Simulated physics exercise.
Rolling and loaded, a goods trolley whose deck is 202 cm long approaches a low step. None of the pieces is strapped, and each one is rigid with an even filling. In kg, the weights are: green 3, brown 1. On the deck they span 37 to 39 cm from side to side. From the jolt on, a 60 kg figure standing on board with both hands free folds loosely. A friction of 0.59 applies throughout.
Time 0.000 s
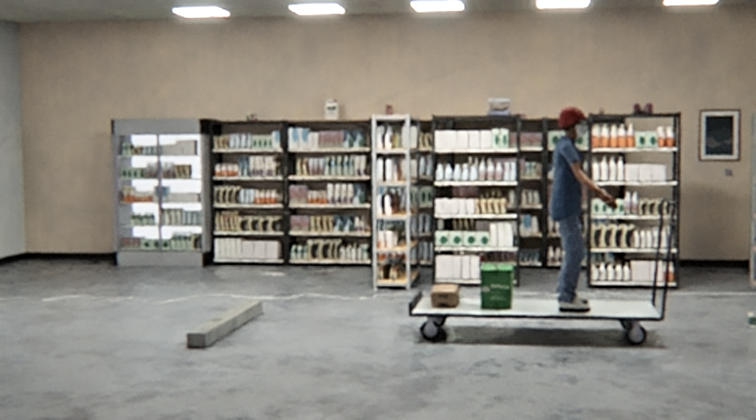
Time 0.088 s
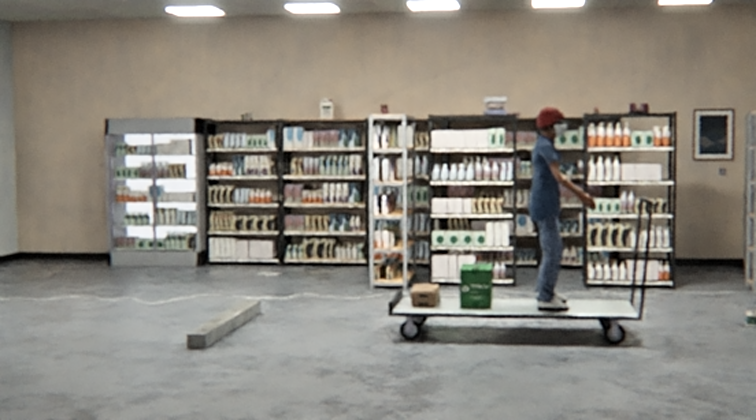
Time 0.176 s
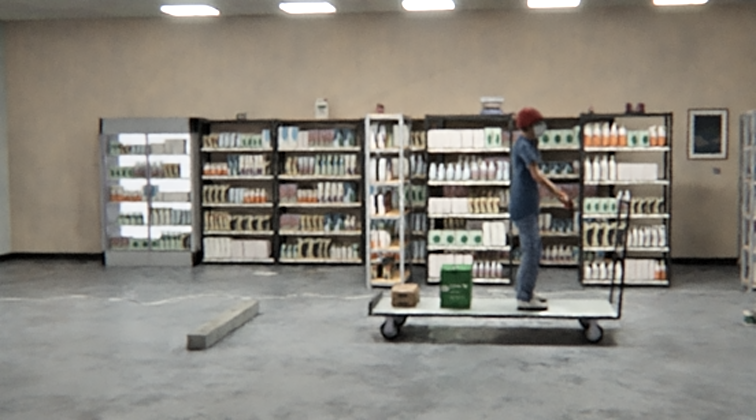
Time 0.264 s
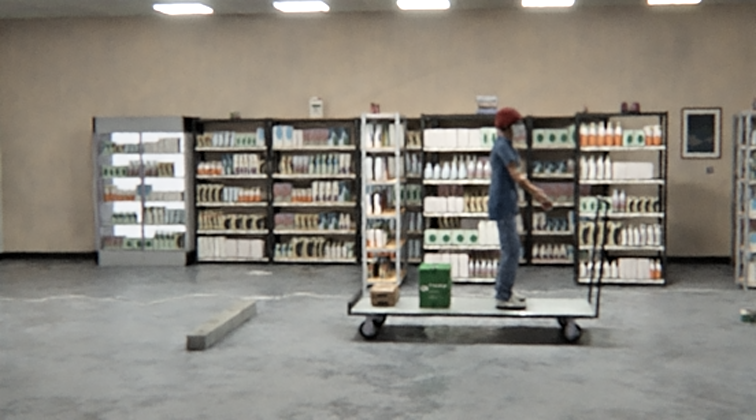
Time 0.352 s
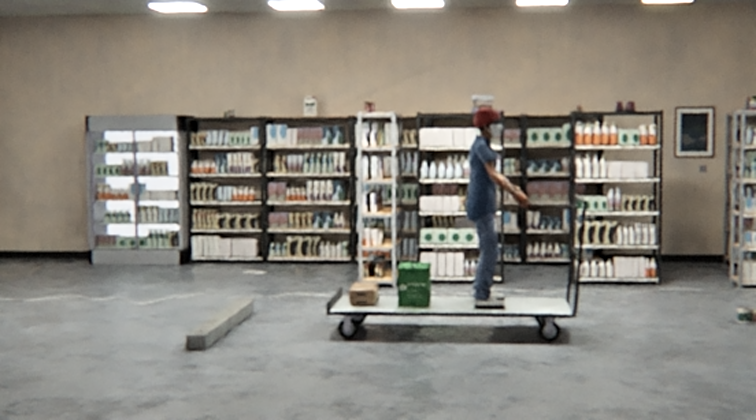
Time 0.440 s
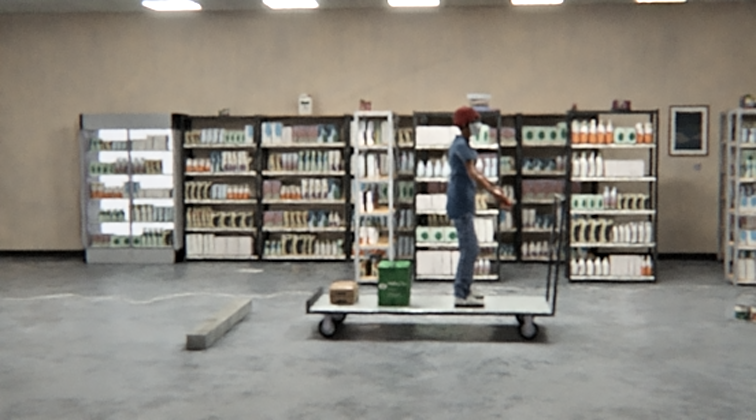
To begin with, a figure in a red cap and blue clothes stands on a flat trolley, arms stretched toward its upright handle, with a brown box and a green parcel near the left end. The trolley rolls steadily left past stocked shelves, carrying everything closer to a low step on the floor.
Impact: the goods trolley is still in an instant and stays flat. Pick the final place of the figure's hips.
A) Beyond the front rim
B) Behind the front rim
The answer is B.
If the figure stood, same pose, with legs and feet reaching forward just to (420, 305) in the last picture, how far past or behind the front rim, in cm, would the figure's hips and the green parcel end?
Then hips 20 past, green 40 behind.
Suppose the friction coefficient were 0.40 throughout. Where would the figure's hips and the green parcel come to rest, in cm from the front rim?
In that case hips 30 behind, green 40 behind.
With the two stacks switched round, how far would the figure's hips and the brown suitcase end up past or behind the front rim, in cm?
Result - hips: 50 cm behind rim; brown: 40 cm behind rim.
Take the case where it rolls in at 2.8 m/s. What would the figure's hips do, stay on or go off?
Then hips off.
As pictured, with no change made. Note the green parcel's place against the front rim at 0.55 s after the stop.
Behind the rim, near 40 cm.
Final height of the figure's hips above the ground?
They end up some 70 cm off the ground.
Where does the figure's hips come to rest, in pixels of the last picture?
Around (264, 250).
After 0.86 s the deck stops.
After 1.41 s the figure's hips are 44 cm behind the rim, near (269, 250) in the last picture's view.
After 1.86 s the figure's hips are 40 cm behind the rim, near (265, 250) in the last picture's view.
At rest, 3.8 s, nothing is past the rim; behind it, green parcel, brown suitcase and the figure's hips.
